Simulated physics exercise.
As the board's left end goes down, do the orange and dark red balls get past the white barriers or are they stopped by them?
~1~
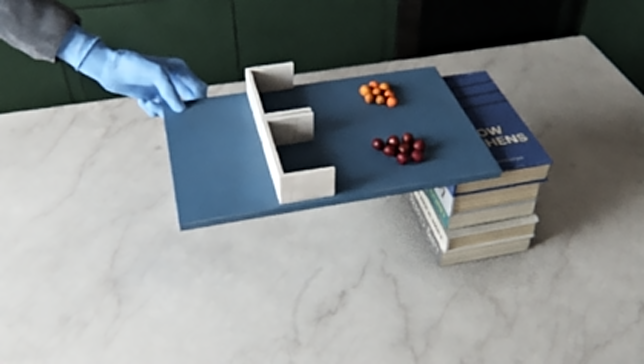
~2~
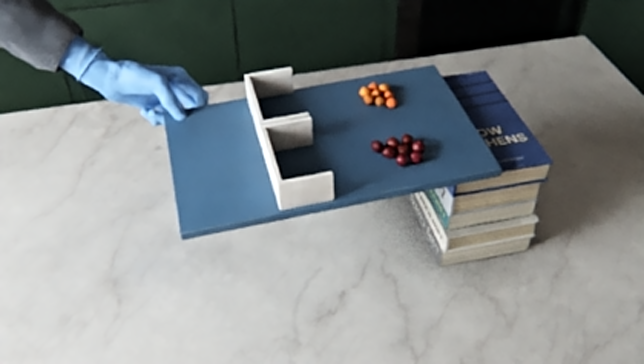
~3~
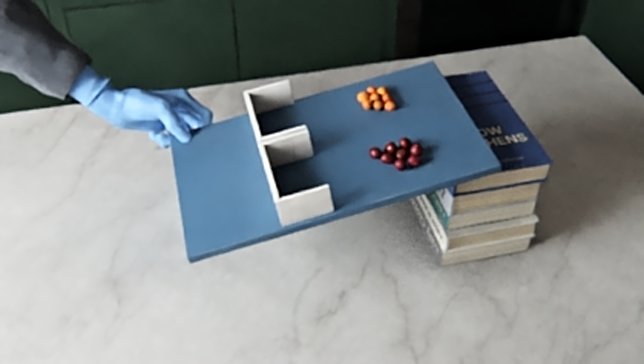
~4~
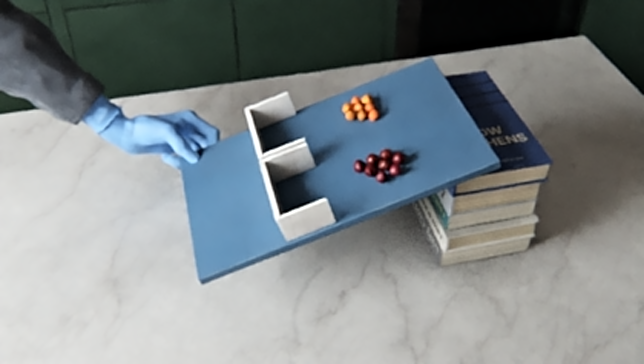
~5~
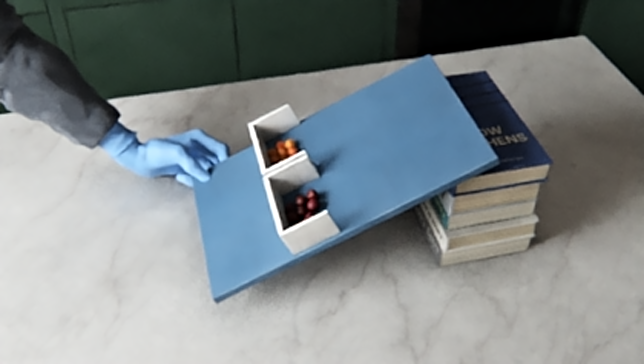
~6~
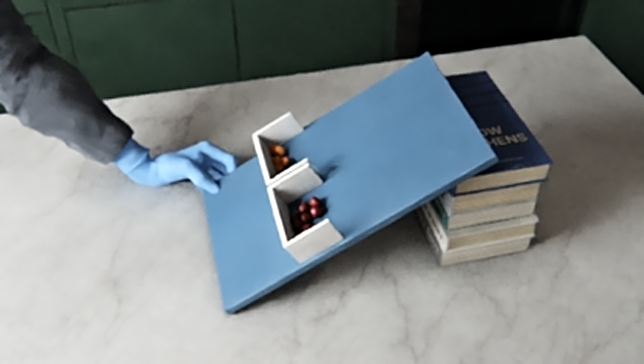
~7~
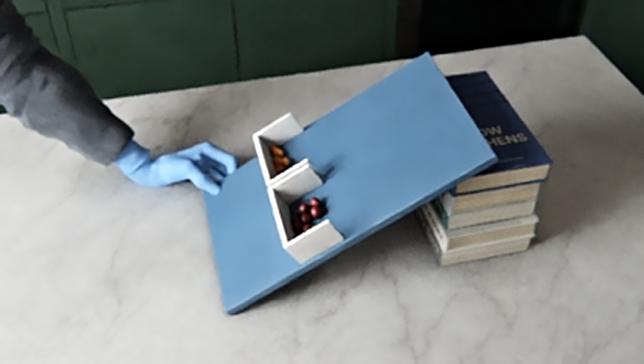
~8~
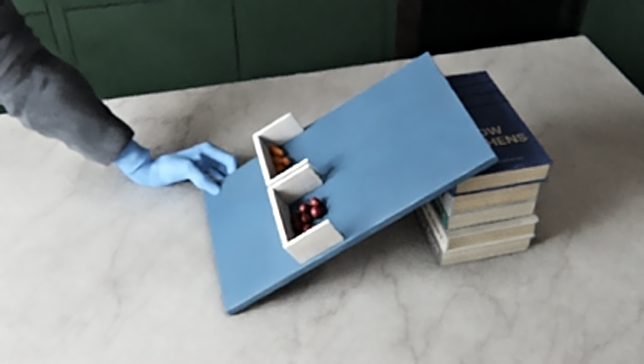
Both groups are stopped by the white barriers. The orange balls and the dark red balls end up gathered behind them on the sloping board.
